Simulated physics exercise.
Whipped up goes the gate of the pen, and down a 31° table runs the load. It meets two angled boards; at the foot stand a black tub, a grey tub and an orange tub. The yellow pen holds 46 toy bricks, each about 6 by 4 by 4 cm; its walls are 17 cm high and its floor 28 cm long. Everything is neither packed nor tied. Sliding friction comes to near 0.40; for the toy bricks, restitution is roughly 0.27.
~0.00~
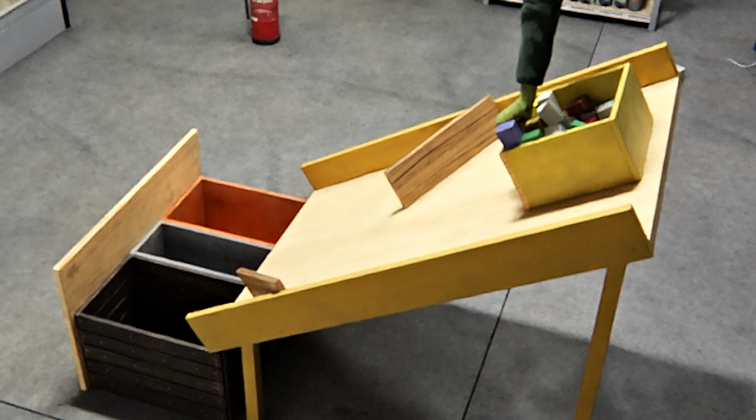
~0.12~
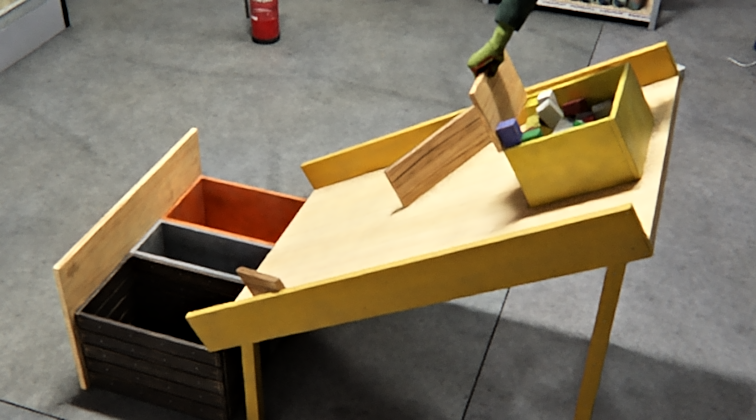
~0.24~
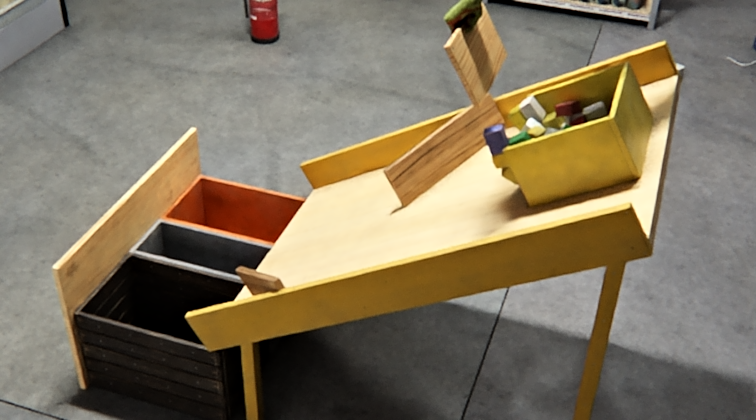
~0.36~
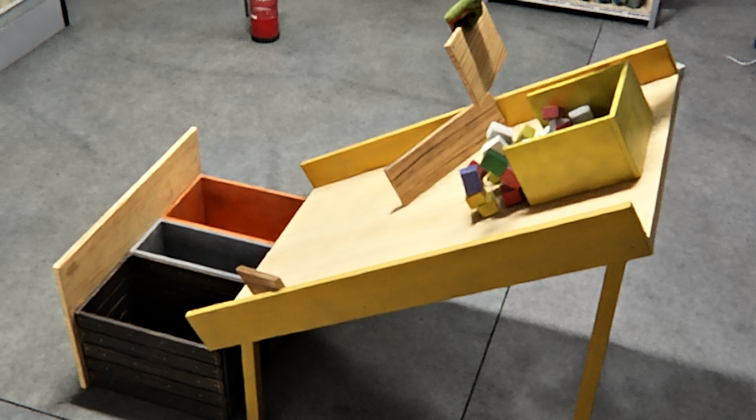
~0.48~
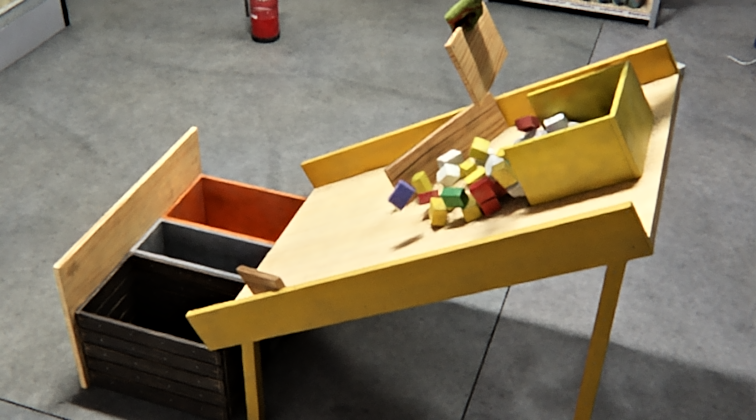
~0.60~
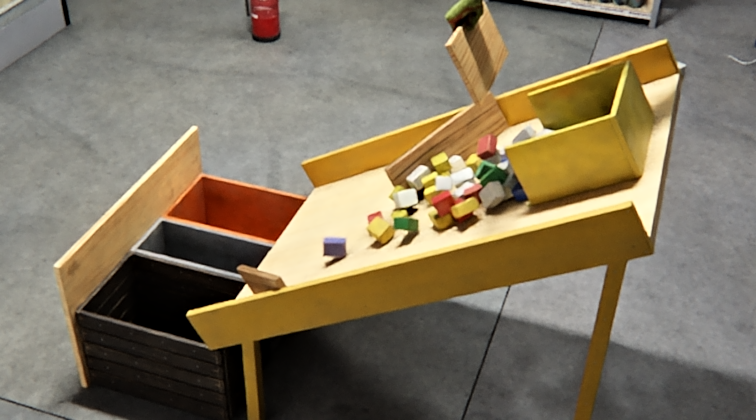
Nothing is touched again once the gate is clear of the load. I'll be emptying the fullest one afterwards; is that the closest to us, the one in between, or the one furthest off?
It's the closest one.
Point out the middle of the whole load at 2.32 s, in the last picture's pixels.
The centre sits near (176, 325).
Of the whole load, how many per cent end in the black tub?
I'd say close to 50 per cent, give or take.
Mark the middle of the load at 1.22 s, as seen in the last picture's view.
Roughly at pixel (337, 240).
After 0.88 s, 1 in the black tub, 1 in the grey tub, 43 on the slope and 1 in the air.
After 1.22 s, 9 in the black tub, 2 in the grey tub, 34 on the slope and 1 in the air.
After 1.70 s, 21 in the black tub, 9 in the grey tub, 13 on the slope and 3 in the air.
When it is over (at 2.32 s), 24 in the black tub, 14 in the grey tub and 8 on the slope.
